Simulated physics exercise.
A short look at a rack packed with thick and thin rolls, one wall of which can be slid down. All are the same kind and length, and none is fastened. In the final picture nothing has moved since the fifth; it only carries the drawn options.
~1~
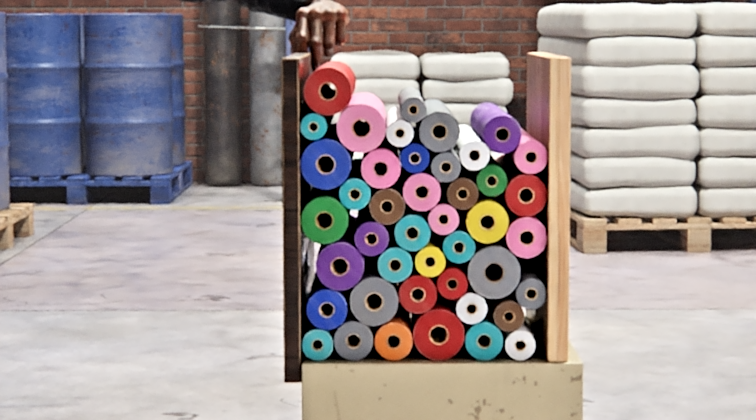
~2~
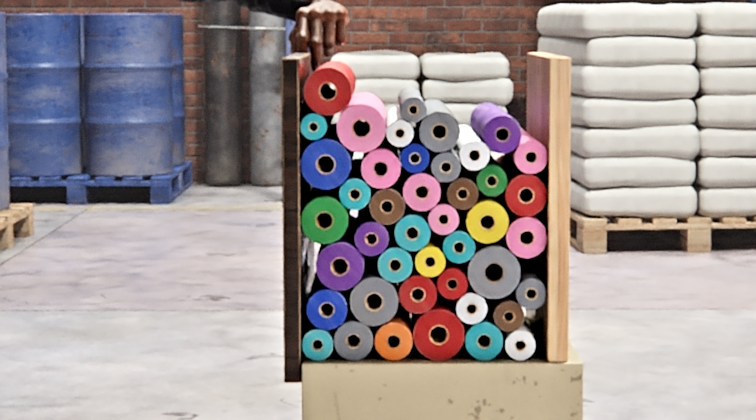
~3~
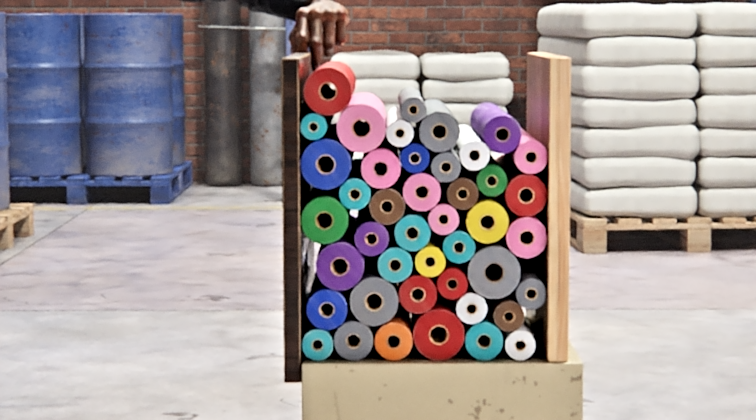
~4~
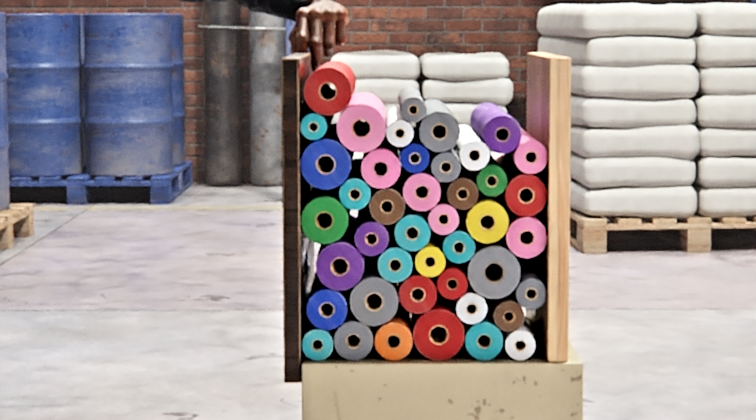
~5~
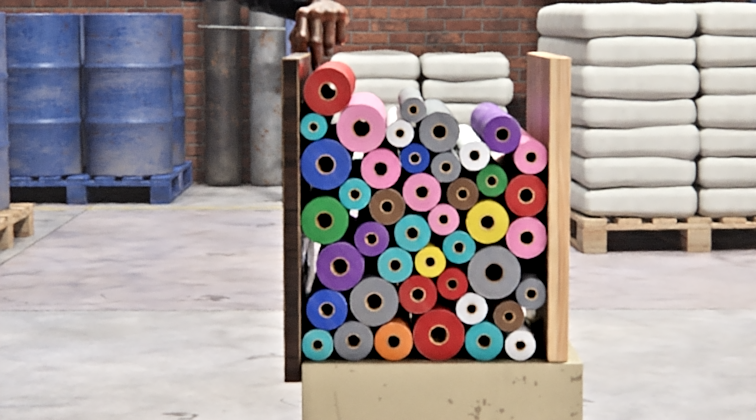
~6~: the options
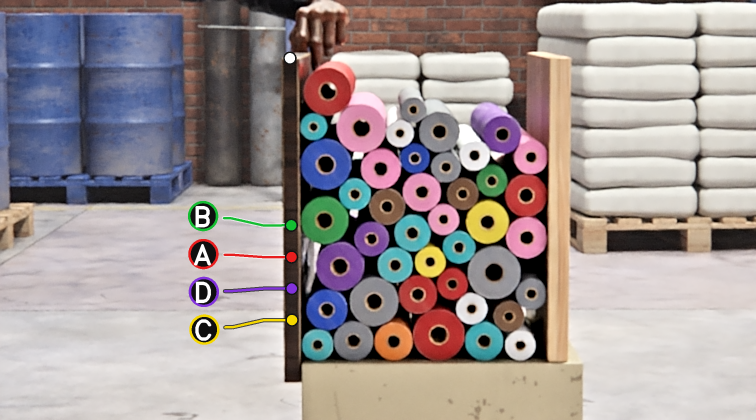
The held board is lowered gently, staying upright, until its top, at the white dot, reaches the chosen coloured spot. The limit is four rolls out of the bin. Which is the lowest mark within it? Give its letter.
It can be let down to B.
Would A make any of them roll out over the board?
Yes, at A.
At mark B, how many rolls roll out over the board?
With B, four.
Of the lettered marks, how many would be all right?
One of them.
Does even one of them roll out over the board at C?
Yes.
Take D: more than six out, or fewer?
More than six.
On the copy, A at (292, 257); B at (291, 225); C at (292, 320); D at (292, 289); the white dot at (290, 58).
On B. First, top of the board (299, 130).
Then, top of the board (300, 212).
Finally, top of the board (300, 224), four out over the board.
By contrast, A more than four out over the board; C more than four out over the board; D more than four out over the board.
